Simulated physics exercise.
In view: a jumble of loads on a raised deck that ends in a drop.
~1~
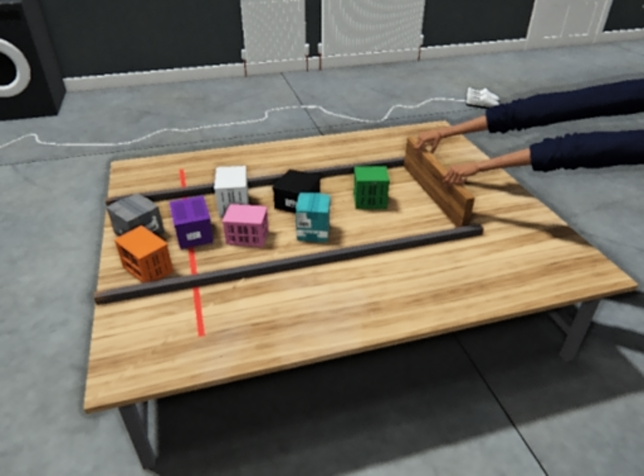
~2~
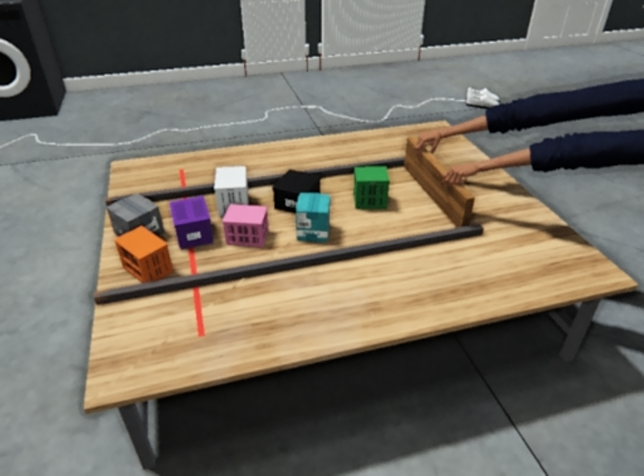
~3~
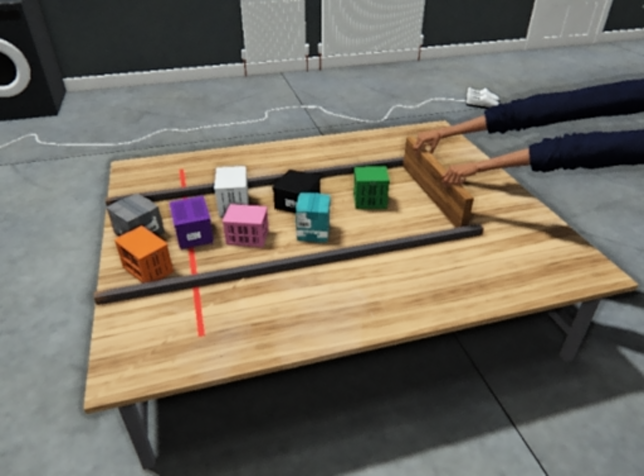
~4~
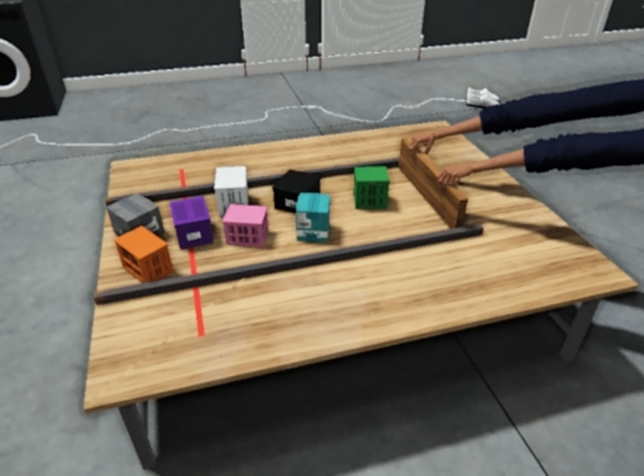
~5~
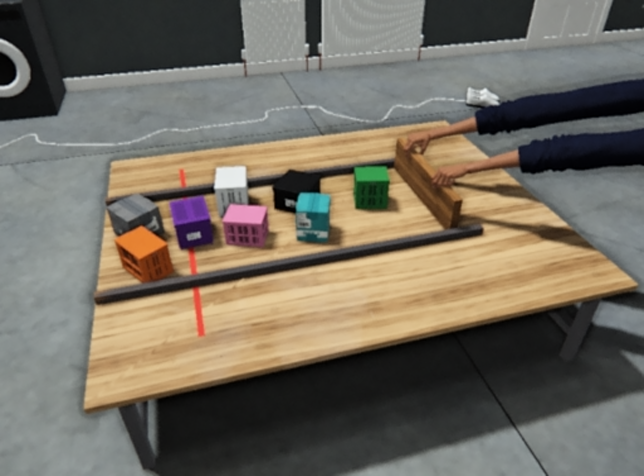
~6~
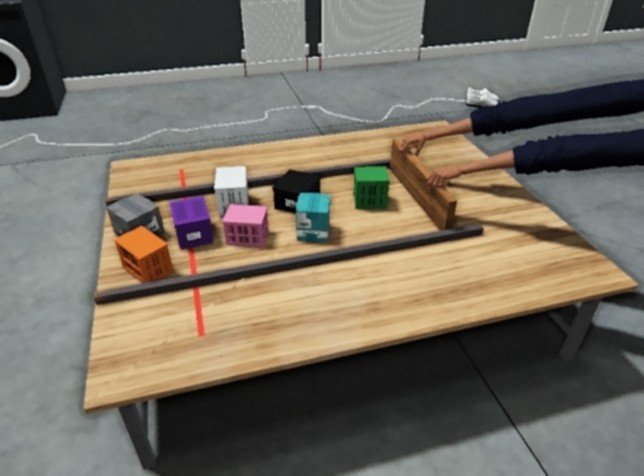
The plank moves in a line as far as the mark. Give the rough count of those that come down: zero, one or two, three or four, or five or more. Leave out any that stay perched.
Here the number that fall off is one or two.
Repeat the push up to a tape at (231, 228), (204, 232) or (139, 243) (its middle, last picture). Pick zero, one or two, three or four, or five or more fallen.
Taking them in turn, no fall at all; none at all; five or more.
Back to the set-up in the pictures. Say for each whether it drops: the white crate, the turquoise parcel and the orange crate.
The white crate survives; the turquoise parcel does not fall; the orange crate goes over.
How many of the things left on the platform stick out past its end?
It comes to 1.
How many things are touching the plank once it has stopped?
It touches 3.
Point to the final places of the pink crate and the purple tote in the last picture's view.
The pink crate stops around (129, 257); the purple tote around (122, 237).
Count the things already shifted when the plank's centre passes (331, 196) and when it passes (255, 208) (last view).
First 2, then 6.
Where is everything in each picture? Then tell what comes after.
Grey box (136, 220); orange crate (144, 256); purple tote (192, 223); plank (435, 180); tape (189, 235), in the first frame.
Orange crate (145, 256); plank (435, 180), in the second frame.
Purple tote (192, 223); white crate (233, 192), in the third frame.
Grey box (136, 220); pink crate (247, 226), in the fourth frame.
Orange crate (145, 256); green crate (371, 188), in the fifth frame.
Grey box (136, 220); orange crate (145, 256); purple tote (192, 223); plank (419, 183); tape (189, 235), in the sixth frame.
Soon after, none off yet; grey box at rest near (136, 220); orange crate at rest near (145, 256); purple tote at rest near (192, 223).
In the end, the number that fall off is one or two; gone, orange crate and grey box.
